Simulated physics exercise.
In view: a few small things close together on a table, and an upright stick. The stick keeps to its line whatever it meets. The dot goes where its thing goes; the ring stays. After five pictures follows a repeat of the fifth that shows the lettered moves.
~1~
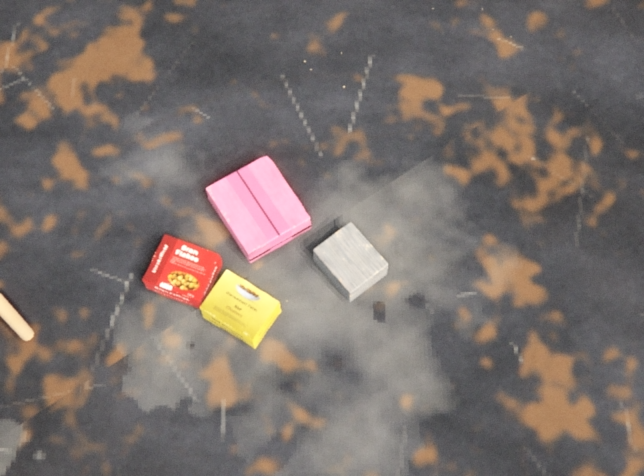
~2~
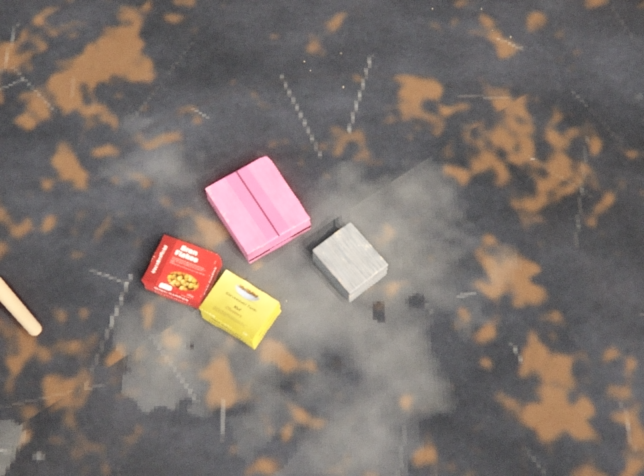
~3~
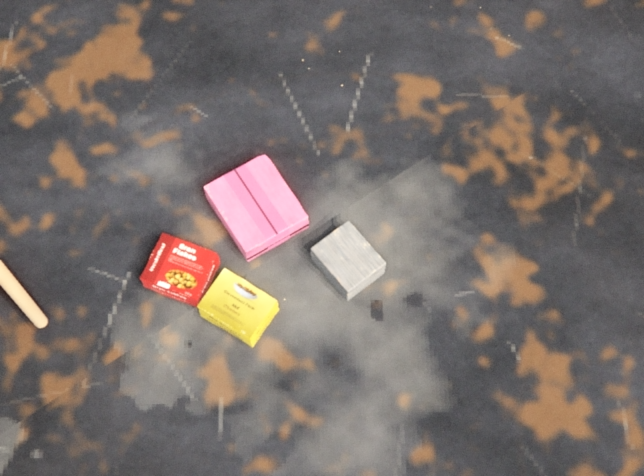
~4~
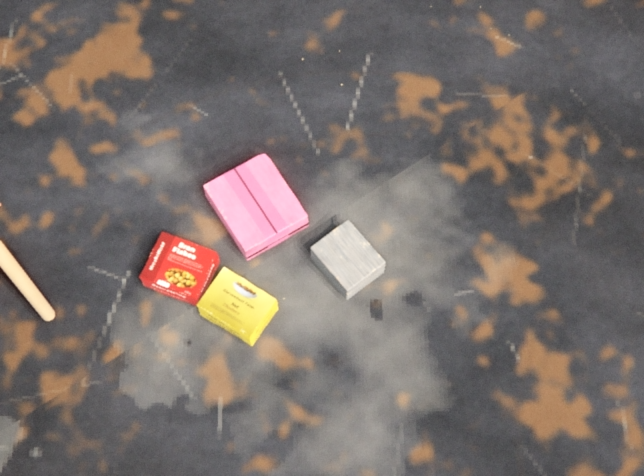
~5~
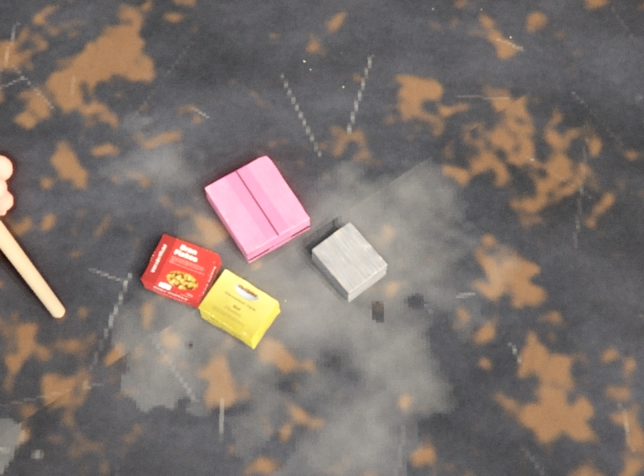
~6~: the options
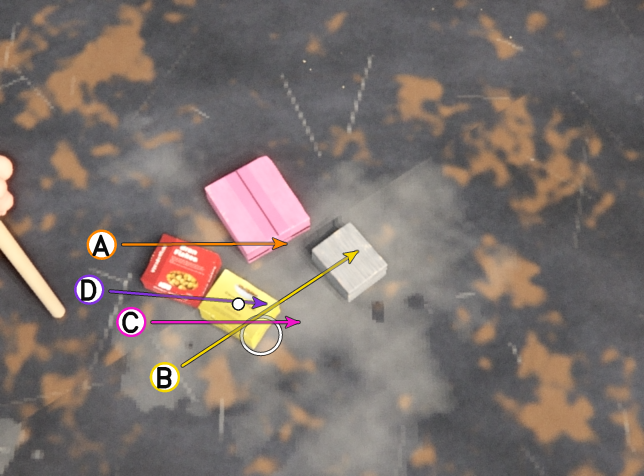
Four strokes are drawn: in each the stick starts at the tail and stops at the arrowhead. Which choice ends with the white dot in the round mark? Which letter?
Take A.
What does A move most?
It is the red packet.
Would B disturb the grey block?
On that stroke, yes.
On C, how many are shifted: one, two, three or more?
In all, one.
On the marked copy, A from (123, 245) to (286, 244); B from (183, 366) to (357, 251); C from (152, 322) to (299, 322); D from (110, 291) to (266, 304); the ring at (261, 335); the white dot at (238, 304).
Taking A. A third of the way, foot of the stick (182, 245); yellow packet (243, 312); red packet (195, 276).
Two thirds of the way, foot of the stick (241, 245); yellow packet (258, 333); red packet (235, 278).
When it is over, foot of the stick (286, 244); yellow packet (261, 339); red packet (261, 270); the dot on the yellow packet is in the ring.
As for the rest, B leaves the dotted thing at (268, 268); C leaves the dotted thing at (283, 287); D leaves the dotted thing at (291, 328).
